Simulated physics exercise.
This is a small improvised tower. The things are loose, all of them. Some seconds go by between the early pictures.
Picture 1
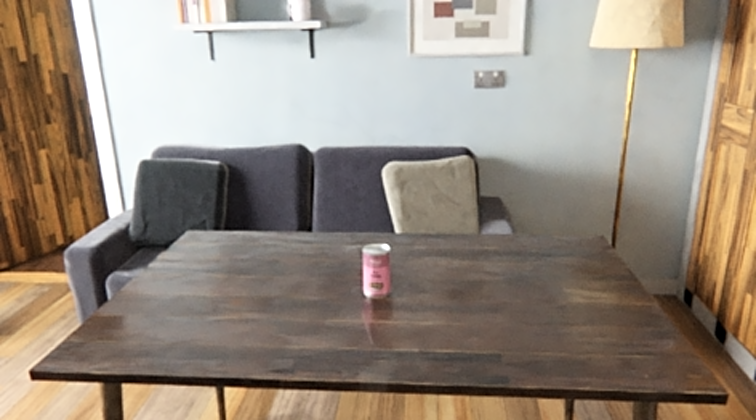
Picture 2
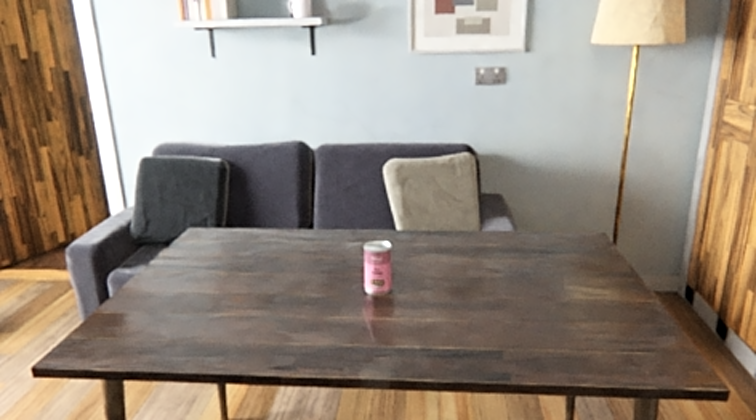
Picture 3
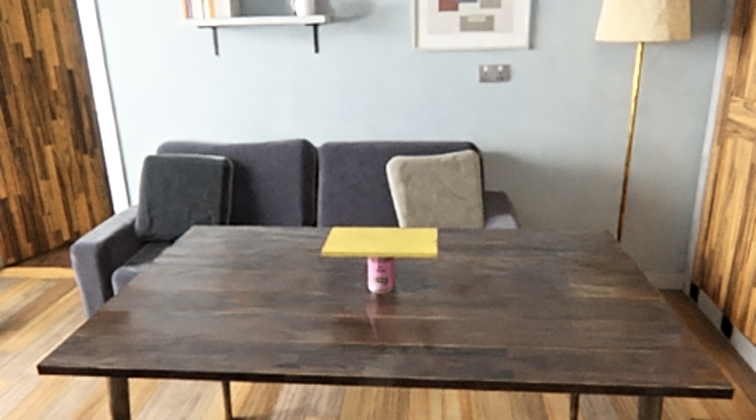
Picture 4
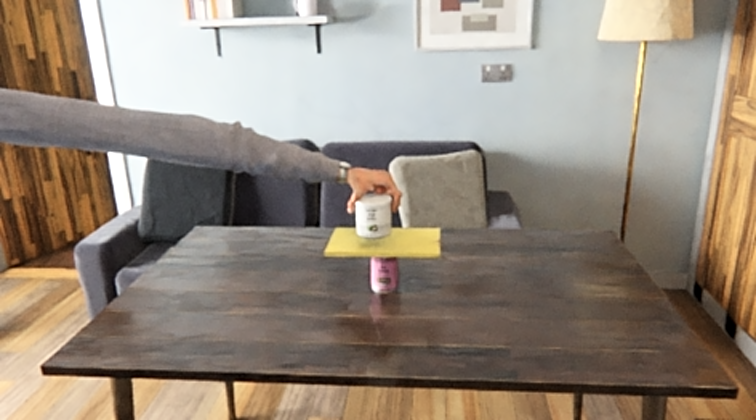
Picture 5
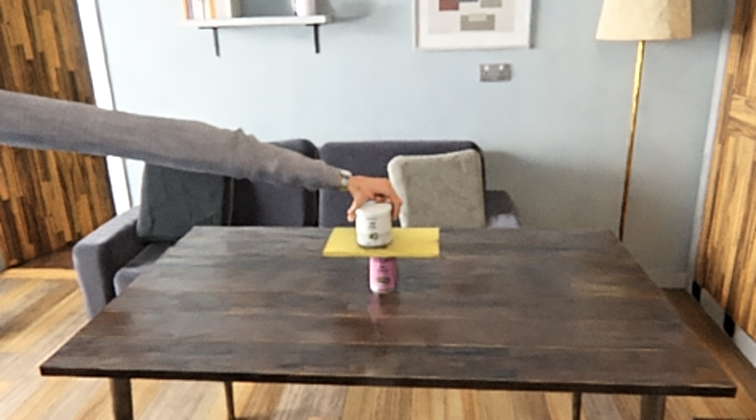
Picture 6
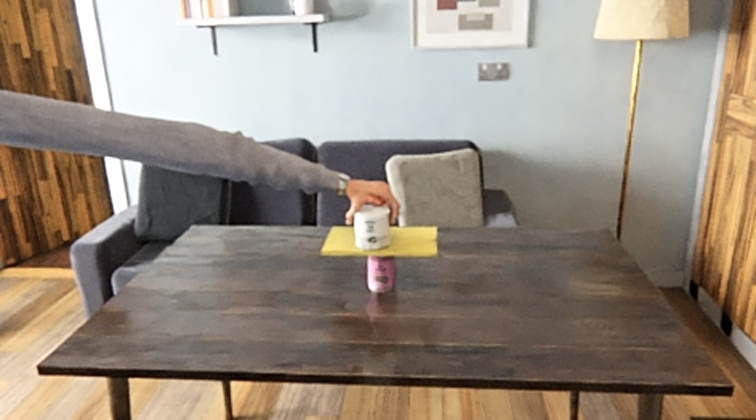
Yellow board appearing on top of a pink can on a dark wooden table, then a hand lowering a white tin onto it.
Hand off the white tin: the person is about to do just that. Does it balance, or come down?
So the pile rests quietly where it is.
Then, 0.20 s after the last picture, nothing has stirred.
Then, 0.40 s after the last picture, white tin resting near (372, 228).
At rest, all 3 in place. Seen from the same camera at the end, white tin near (372, 228). The stack stays up.
